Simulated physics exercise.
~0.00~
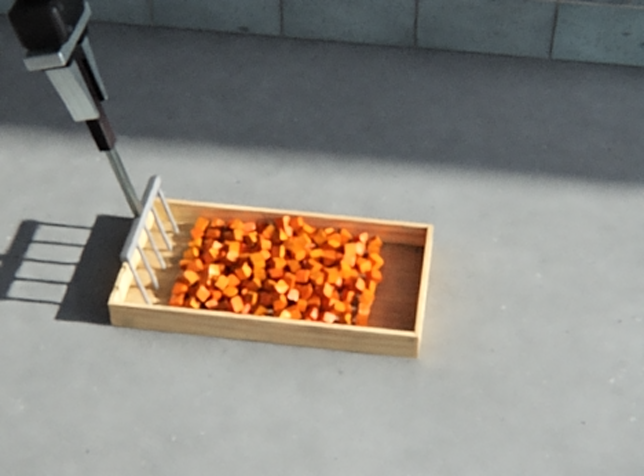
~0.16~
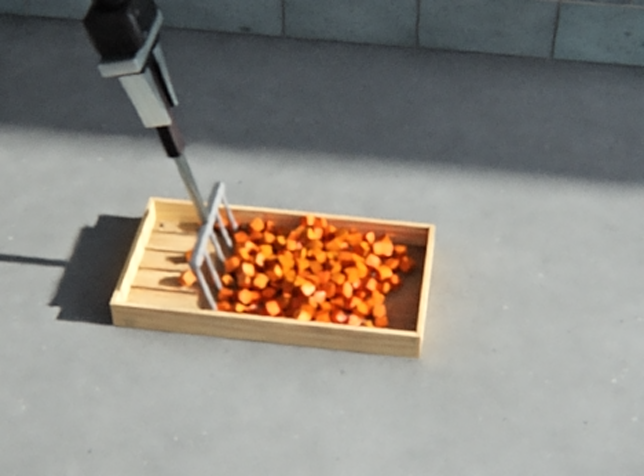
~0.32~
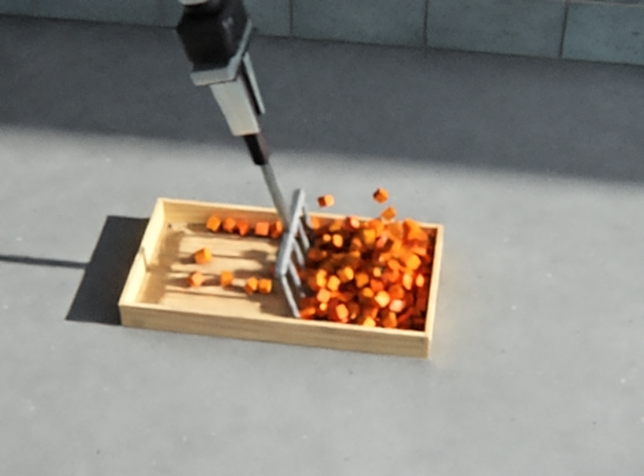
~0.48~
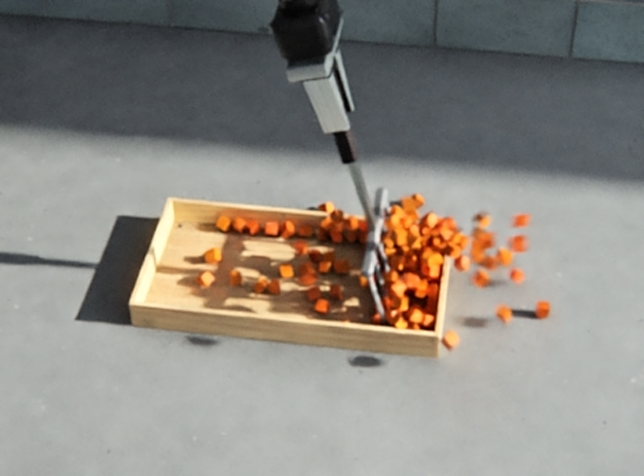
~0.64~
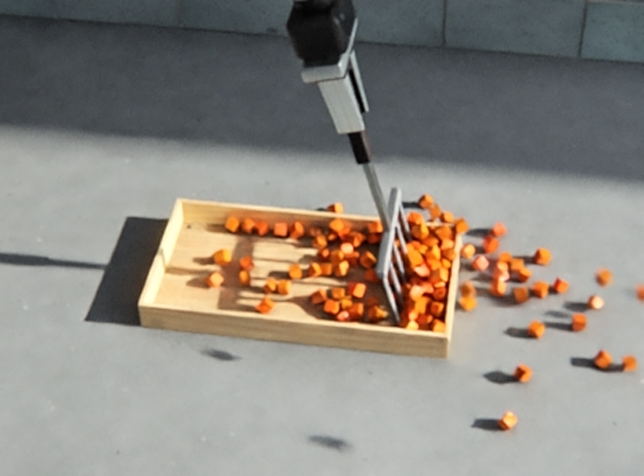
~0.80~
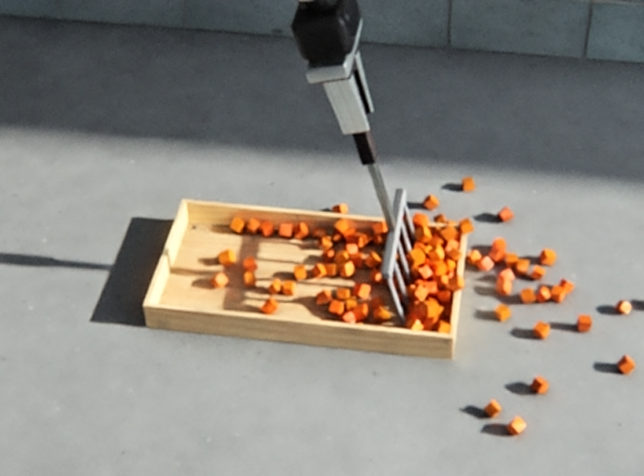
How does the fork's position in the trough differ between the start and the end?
At the start the fork is at the left end of the trough, and at the end it stands near the right end, among the orange dice.
